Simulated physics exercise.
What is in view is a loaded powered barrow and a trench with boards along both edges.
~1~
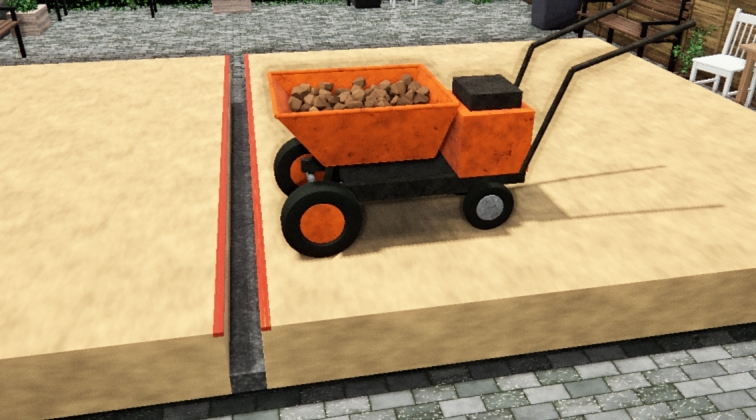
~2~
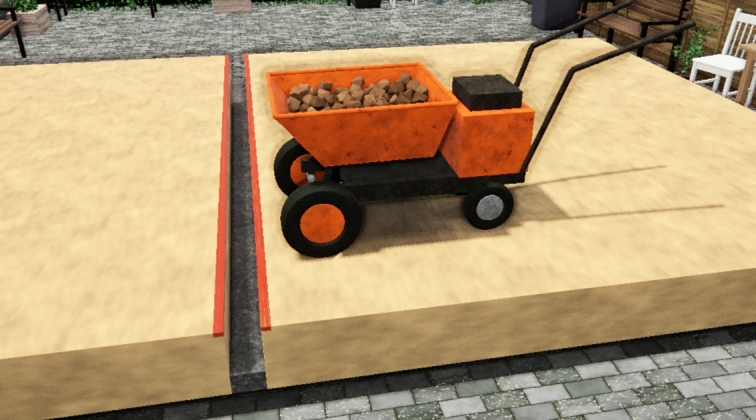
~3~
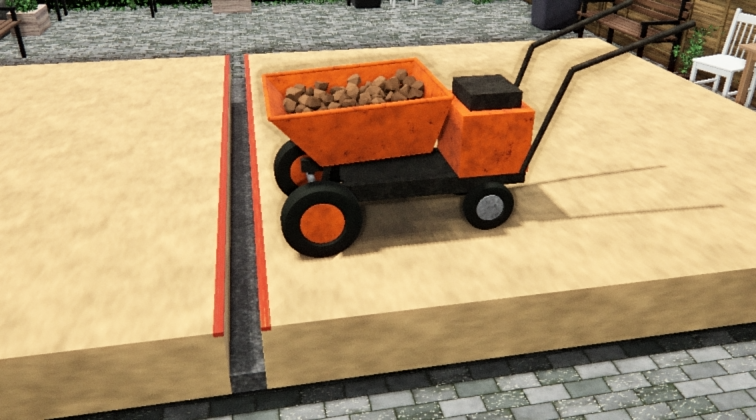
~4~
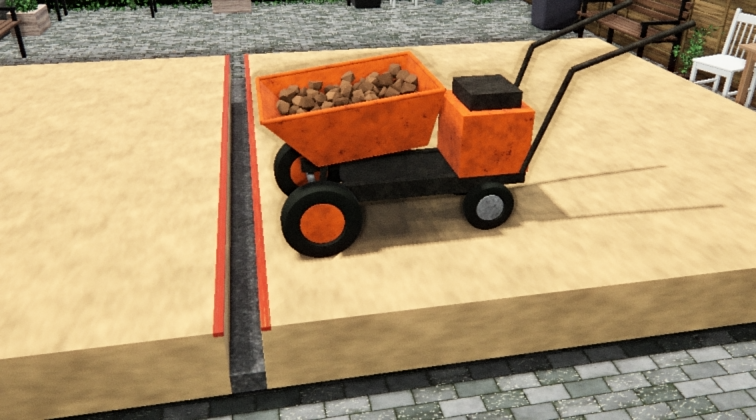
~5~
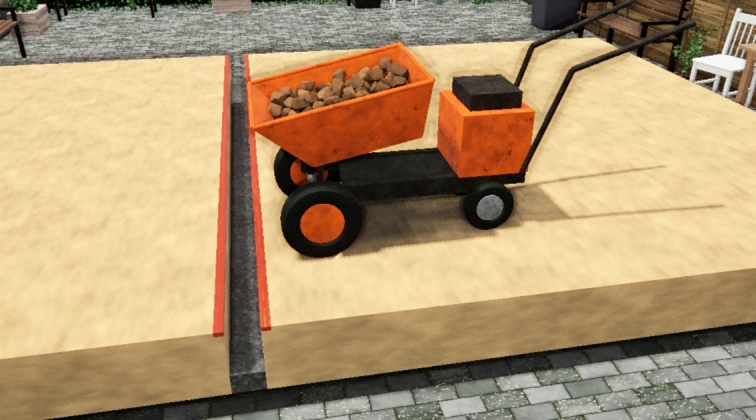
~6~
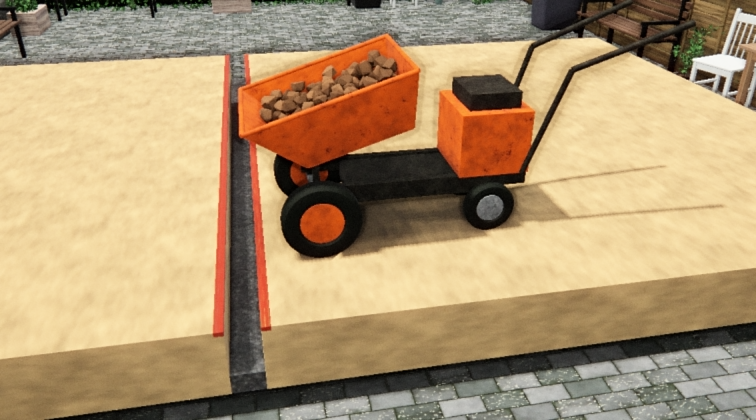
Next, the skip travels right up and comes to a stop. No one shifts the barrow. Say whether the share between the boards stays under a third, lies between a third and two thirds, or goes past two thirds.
The share in the trench is short of a third.
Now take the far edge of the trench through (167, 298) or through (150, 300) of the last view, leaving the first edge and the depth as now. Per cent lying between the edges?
About 50 %, then 70 %.
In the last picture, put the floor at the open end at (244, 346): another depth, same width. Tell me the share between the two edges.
It works out to some 0 per cent.
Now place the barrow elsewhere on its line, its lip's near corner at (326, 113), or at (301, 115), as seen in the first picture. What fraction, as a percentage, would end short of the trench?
0 and 0 percent, in that order.
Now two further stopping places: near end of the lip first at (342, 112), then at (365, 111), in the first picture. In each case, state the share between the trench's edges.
It works out to 50 per cent in the first case and 50 per cent in the second.
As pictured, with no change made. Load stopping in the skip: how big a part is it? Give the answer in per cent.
I'd say close to 25 percent.
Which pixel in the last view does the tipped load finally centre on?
Centre at rest: Close to (149, 236).
Soon, skip tipped steeply; all in the skip.
A while on, skip tipped right over; most in the skip; a small part beyond it; a stray few falling.
Towards the end, skip tipped right over; about a quarter in the skip; most beyond it.
Finally, skip tipped right over; about a quarter in the skip; none in or heaped over the trench; most beyond it.
